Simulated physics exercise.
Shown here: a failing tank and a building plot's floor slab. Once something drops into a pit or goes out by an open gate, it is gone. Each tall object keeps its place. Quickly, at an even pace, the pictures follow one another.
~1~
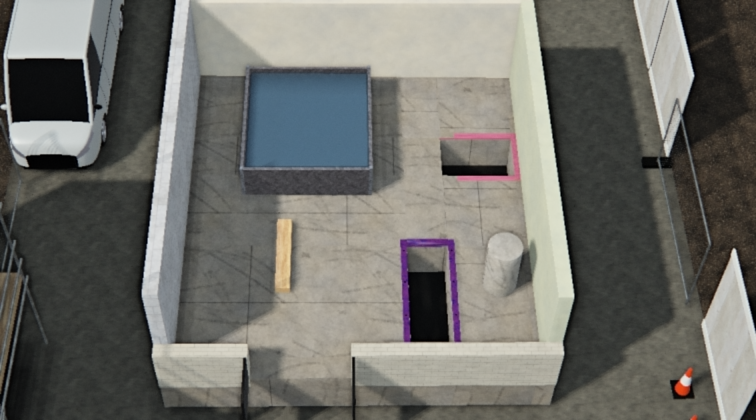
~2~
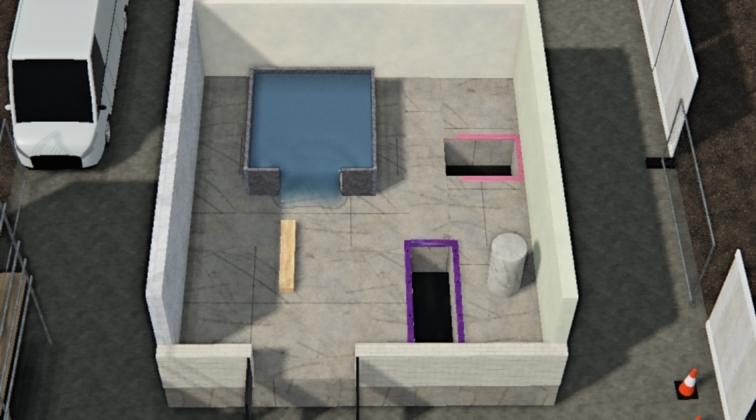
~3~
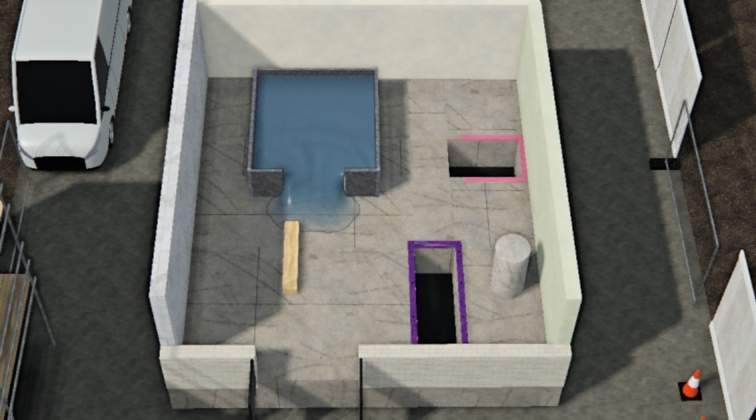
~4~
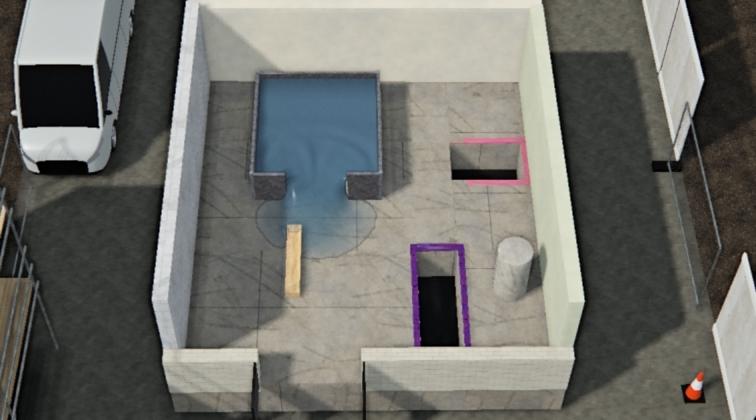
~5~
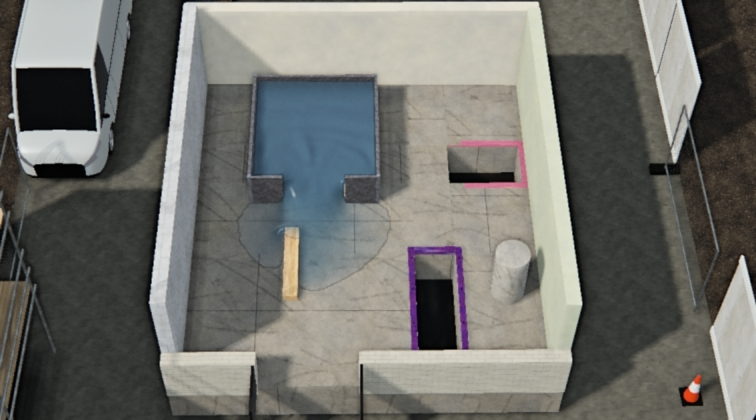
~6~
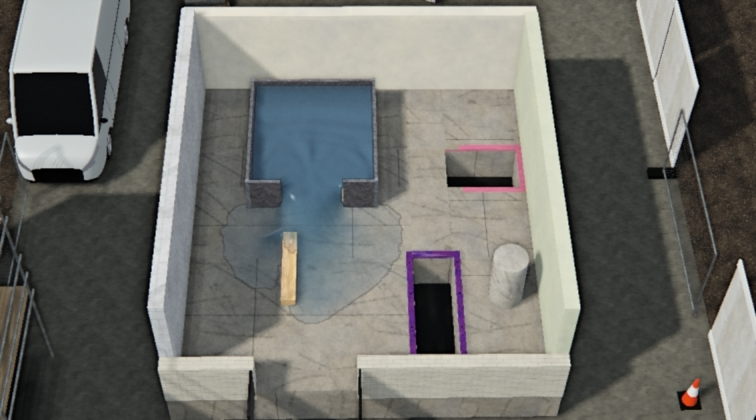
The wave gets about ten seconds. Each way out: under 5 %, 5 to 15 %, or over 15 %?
The gate will drain in excess of fifteen per cent; the purple pit will drain in excess of fifteen per cent; the pink pit will drain shy of five per cent.
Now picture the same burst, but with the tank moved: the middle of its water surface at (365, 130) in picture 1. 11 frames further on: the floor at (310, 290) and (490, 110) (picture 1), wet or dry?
In the order given, swamped and untouched.
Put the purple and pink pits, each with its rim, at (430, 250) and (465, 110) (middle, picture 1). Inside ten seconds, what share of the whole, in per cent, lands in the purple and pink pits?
My answer: Purple gets 8 percent, pink gets 6 percent.
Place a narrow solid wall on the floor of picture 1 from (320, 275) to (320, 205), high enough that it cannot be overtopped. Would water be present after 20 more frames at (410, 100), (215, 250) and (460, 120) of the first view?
Going spot by spot: High and dry, then drenched, then high and dry.
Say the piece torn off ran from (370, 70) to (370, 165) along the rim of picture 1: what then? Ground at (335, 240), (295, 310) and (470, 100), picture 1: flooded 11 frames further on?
The first would be still unwetted, the second still unwetted and the third drenched.
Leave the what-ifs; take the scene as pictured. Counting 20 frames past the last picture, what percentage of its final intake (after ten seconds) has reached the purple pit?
Near 40 per cent, give or take.
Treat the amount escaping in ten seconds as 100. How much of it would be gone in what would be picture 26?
Near 40 %.
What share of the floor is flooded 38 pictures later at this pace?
That works out at 55 %.
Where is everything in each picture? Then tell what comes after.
The water tank at (308, 119) is whole and still, in the first picture.
The front is at (278, 201), out from the gap at (311, 186), in the second picture.
The front is at (283, 225), out from the gap at (314, 188), in the third picture.
Water pours out at (317, 191) and has run to (321, 255), in the fourth picture.
Water pours out at (314, 194) and has run to (319, 286), in the fifth picture.
The front is at (316, 318), out from the gap at (312, 198), in the sixth picture.
A moment on, water covers 35 % of the floor; the gate 1 %, the purple pit 0 %, the pink pit 0 %.
Next, water covers 45 % of the floor; the gate 4 %, the purple pit 3 %, the pink pit 0 %.
Then, water covers 45 % of the floor; the gate 12 %, the purple pit 9 %, the pink pit 0 %.
Later, water covers 55 % of the floor; the gate 20 %, the purple pit 17 %, the pink pit 0 %.
In the end, water covers 65 % of the floor; the gate 30 %, the purple pit 23 %, the pink pit 1 %.
